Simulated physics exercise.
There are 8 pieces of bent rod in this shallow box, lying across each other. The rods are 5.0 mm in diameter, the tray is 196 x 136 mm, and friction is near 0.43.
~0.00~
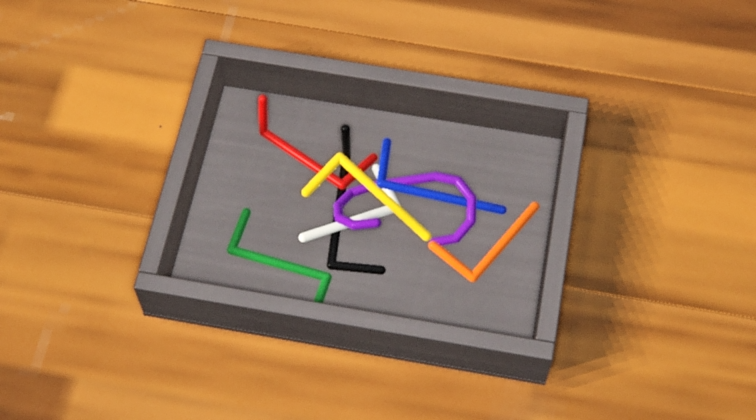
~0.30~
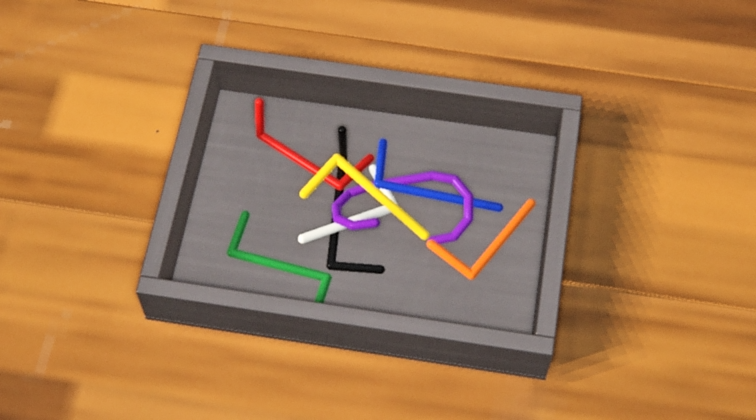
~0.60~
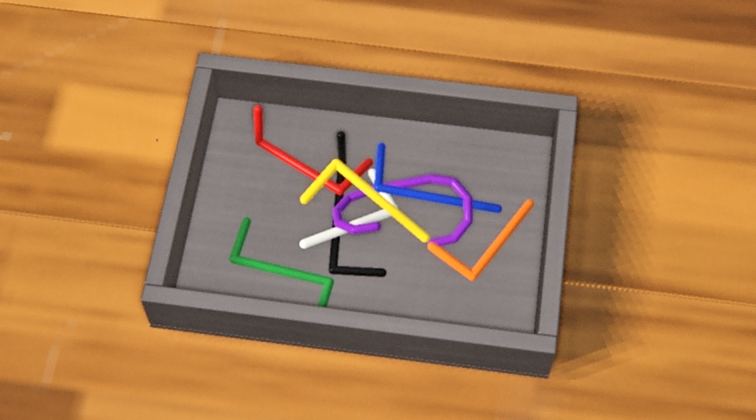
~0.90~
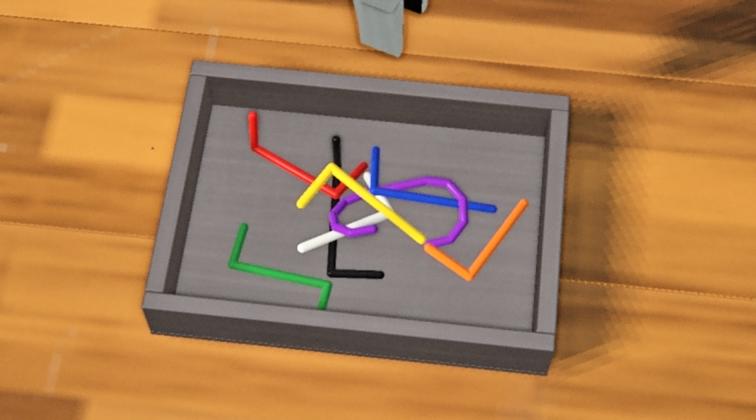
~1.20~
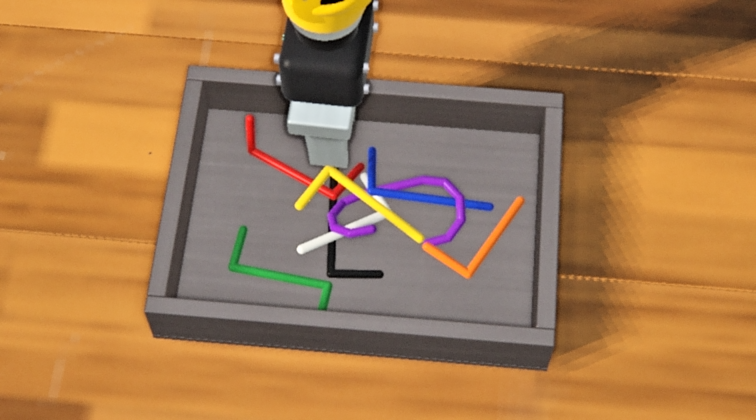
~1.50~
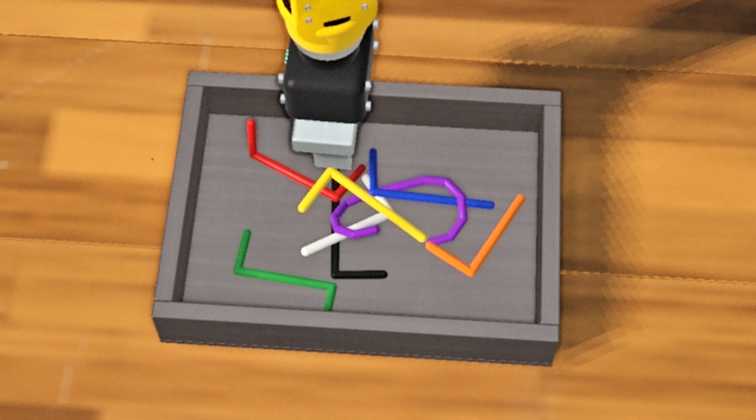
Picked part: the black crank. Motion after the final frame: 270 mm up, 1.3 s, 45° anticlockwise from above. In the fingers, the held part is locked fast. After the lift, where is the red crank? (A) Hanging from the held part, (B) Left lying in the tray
Hanging from the held part (A).
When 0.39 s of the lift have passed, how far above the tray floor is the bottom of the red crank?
Roughly 0 mm.
By 1.89 s, lowest point more than 20 mm over the tray floor, black crank 58 mm.
By 2.21 s, lowest point more than 20 mm over the tray floor, black crank 159 mm, red crank 101 mm.
By 2.80 s, lowest point more than 20 mm over the tray floor, black crank 272 mm, red crank 214 mm.
Finally, hanging black crank 272 mm, red crank 215 mm; the other 6 are down.
